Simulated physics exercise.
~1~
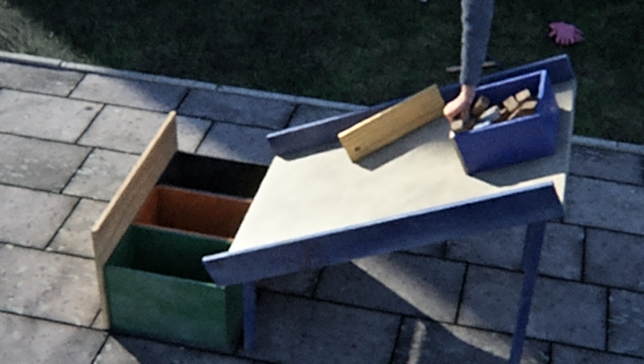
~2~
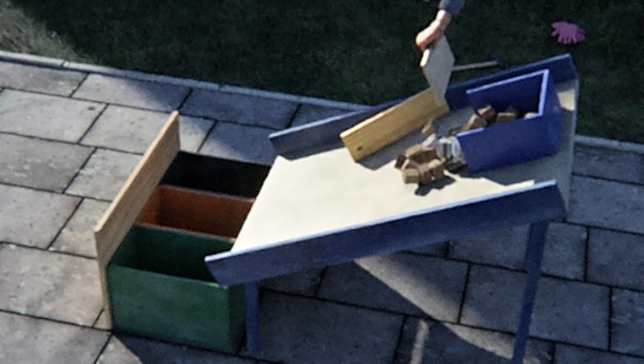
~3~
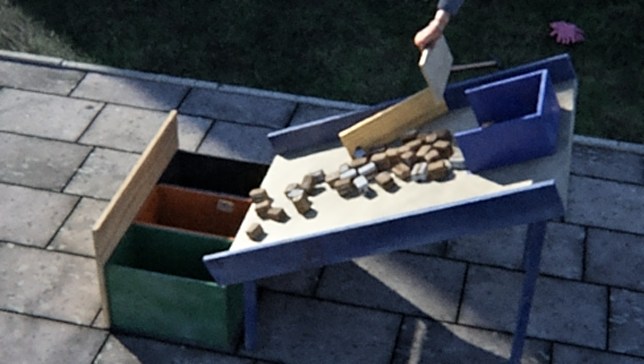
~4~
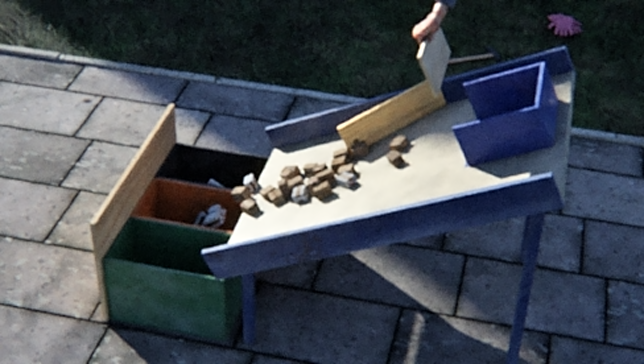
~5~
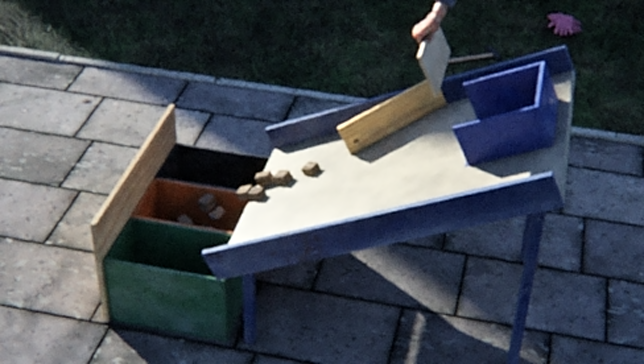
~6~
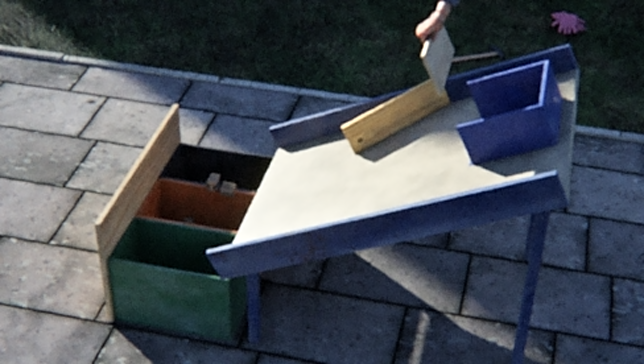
Small brown blocks spilling from a blue pen as a hand lifts the gate, sliding down a sloping table into bins below.
